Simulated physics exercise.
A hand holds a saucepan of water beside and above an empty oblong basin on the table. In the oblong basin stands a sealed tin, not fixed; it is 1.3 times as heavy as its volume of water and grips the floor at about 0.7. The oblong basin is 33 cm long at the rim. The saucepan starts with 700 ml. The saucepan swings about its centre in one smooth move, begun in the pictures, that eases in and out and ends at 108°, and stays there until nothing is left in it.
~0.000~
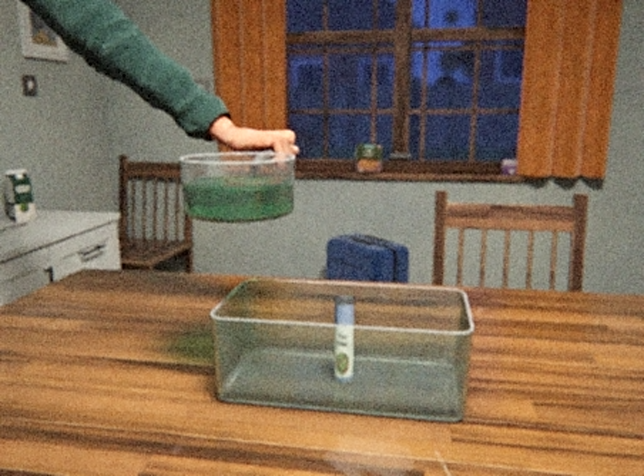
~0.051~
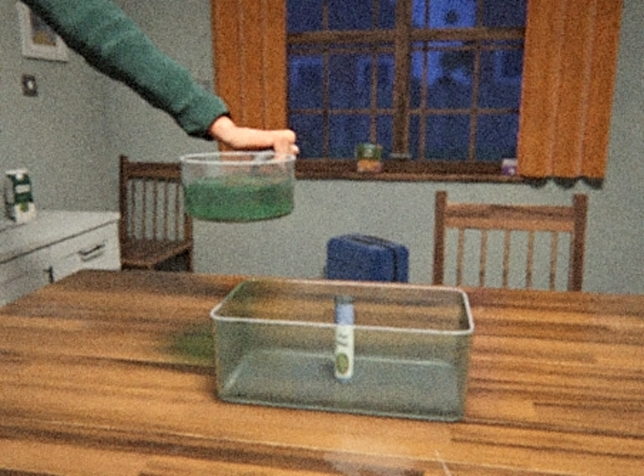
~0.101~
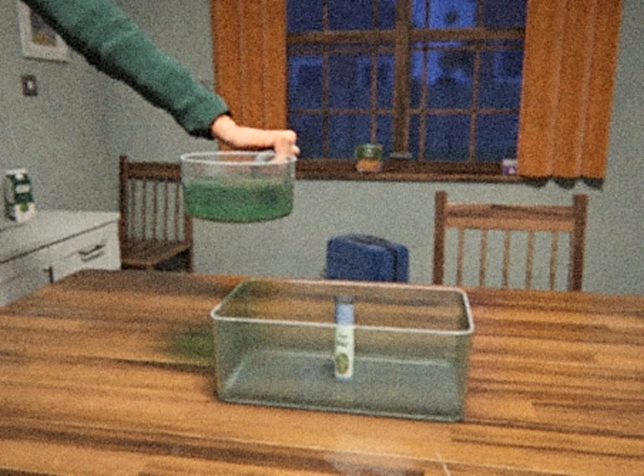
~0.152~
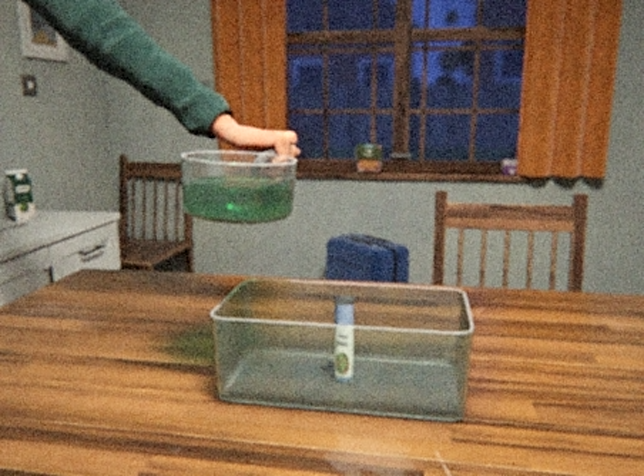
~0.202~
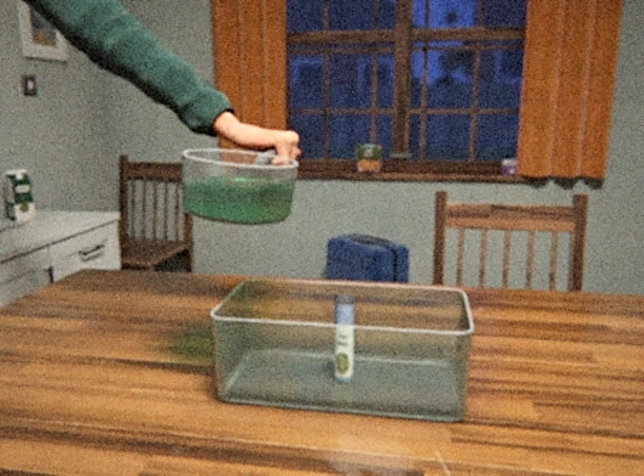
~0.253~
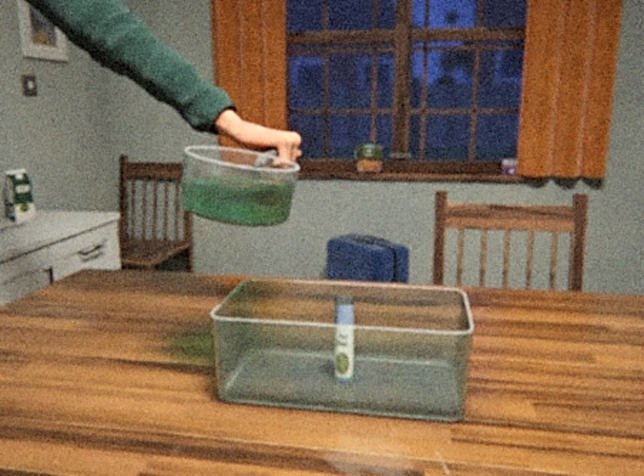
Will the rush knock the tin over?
The tin stays up.
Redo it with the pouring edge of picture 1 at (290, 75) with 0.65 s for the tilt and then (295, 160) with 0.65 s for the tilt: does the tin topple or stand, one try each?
First it topples; then it falls.
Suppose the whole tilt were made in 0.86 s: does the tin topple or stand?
The tin remains upright.
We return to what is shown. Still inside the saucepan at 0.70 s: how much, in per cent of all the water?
Near 68 in a hundred.
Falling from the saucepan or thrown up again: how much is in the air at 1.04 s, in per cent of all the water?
Some 14 per cent.
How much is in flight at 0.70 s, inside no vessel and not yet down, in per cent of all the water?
Some 28 per cent.
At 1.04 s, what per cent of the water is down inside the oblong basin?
Near 72 in a hundred.
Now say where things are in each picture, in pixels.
In the first picture, it leans 0°; its right rim is at (293, 160); the water meets the walls at (191, 181) and (292, 182); the oblong basin's rim runs from (229, 297) to (468, 311); the tin's top is at (344, 303).
In the second picture, it leans 0°; its right rim is at (293, 160); the water meets the walls at (191, 180) and (292, 182).
In the third picture, it leans 2°; its right rim is at (293, 161); the water meets the walls at (191, 180) and (292, 182).
In the fourth picture, it leans 4°; its right rim is at (294, 164); the water meets the walls at (191, 180) and (292, 183).
In the fifth picture, it leans 7°; its right rim is at (295, 167); the water meets the walls at (190, 180) and (292, 184).
In the sixth picture, it leans 10°; its right rim is at (296, 170); the water meets the walls at (190, 179) and (293, 184).
After 0.70 s the tilt is 64° and 68 per cent is still to pour; the tin stands where it began.
After 1.04 s the tilt is 100° and 13 per cent is still to pour; the tin stands where it began.
After 1.38 s the tilt is 108° and 0 per cent is still to pour; the tin stands where it began.
After 1.76 s the tilt is 108° and 0 per cent is still to pour; the tin stands where it began.
In the end the tin stands where it began.
